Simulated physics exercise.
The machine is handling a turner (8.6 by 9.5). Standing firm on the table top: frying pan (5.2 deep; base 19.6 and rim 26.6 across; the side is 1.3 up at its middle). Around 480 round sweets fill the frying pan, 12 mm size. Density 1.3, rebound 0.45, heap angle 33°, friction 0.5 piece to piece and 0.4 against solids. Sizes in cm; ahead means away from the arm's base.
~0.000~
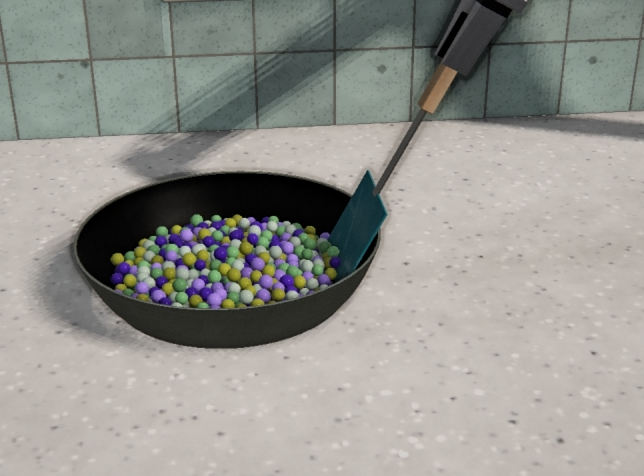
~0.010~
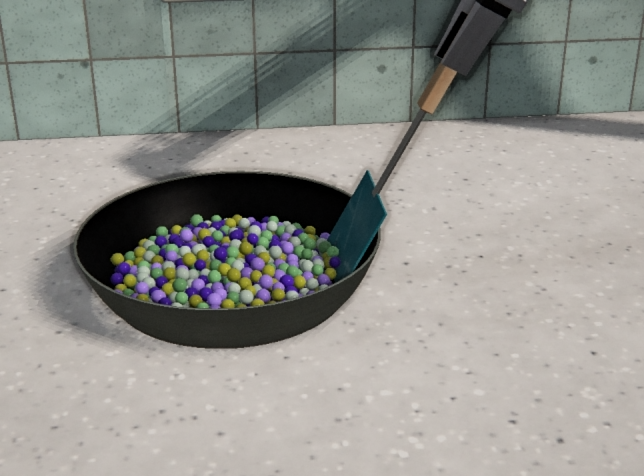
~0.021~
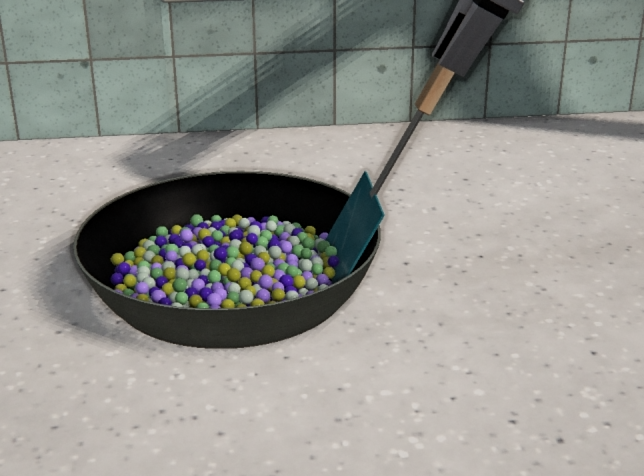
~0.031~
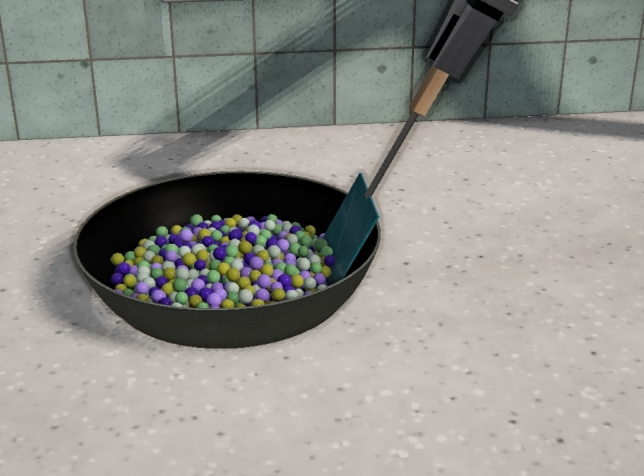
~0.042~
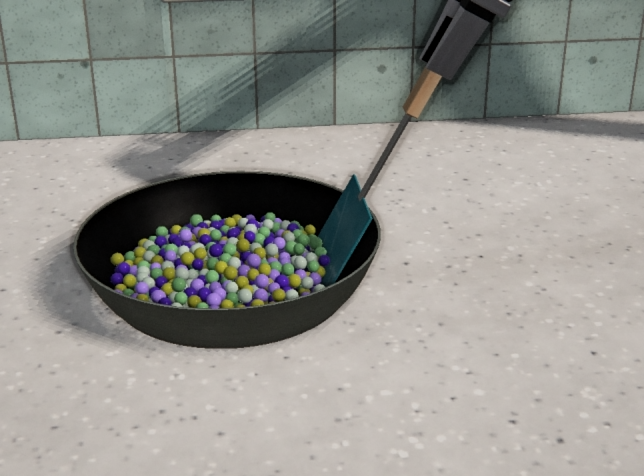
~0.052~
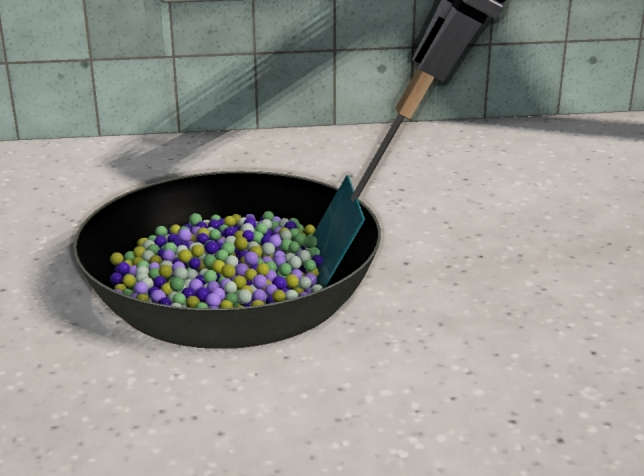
On a speckled counter by a green tiled wall, a machine held a teal turner at the right side of a dark frying pan, then slid it slightly left against the colourful round sweets.
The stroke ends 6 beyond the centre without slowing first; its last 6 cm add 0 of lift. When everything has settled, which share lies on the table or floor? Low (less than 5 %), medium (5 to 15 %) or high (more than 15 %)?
Share on the table or floor: Low (less than 5 %).
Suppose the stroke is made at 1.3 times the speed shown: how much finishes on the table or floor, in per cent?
About 0 per cent.
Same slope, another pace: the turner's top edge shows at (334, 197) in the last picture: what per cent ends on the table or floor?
Some 5 per cent.
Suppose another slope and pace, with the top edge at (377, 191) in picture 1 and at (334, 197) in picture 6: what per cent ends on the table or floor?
Some 10 per cent.
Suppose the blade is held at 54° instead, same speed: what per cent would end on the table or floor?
It would be near 0 per cent.
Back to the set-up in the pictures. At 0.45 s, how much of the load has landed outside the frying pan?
Roughly 0 per cent.
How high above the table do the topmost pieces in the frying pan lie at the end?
About 6.0 cm.
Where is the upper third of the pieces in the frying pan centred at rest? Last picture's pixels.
Around (133, 249).
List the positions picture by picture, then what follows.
Turner top edge at (377, 191), sloping 62°; upper third of the load around (236, 259), from x 115 to 335, top at y 220; 475 in the frying pan, in the first frame.
Turner top edge at (377, 191), sloping 62°; upper third of the load around (236, 259), from x 115 to 335, top at y 220, in the second frame.
Turner top edge at (374, 192), sloping 62°; upper third of the load around (237, 259), from x 115 to 335, top at y 220, in the third frame.
Turner top edge at (369, 193), sloping 62°; upper third of the load around (240, 259), from x 115 to 335, top at y 220, in the fourth frame.
Turner top edge at (363, 195), sloping 62°; upper third of the load around (244, 258), from x 115 to 335, top at y 220, in the fifth frame.
Turner top edge at (355, 196), sloping 62°; upper third of the load around (242, 257), from x 115 to 335, top at y 215; 475 in the frying pan, in the sixth frame.
After 0.13 s, sloping 62°, highest piece 5 above the table; 475 in the frying pan.
After 0.21 s, sloping 62°, highest piece 6 above the table; 475 in the frying pan.
After 0.45 s, sloping 62°, highest piece 6 above the table; 475 in the frying pan.
After 1.50 s, sloping 62°, highest piece 6 above the table; 475 in the frying pan.
At rest, 475 in the frying pan. That is 0 % on the table or floor.
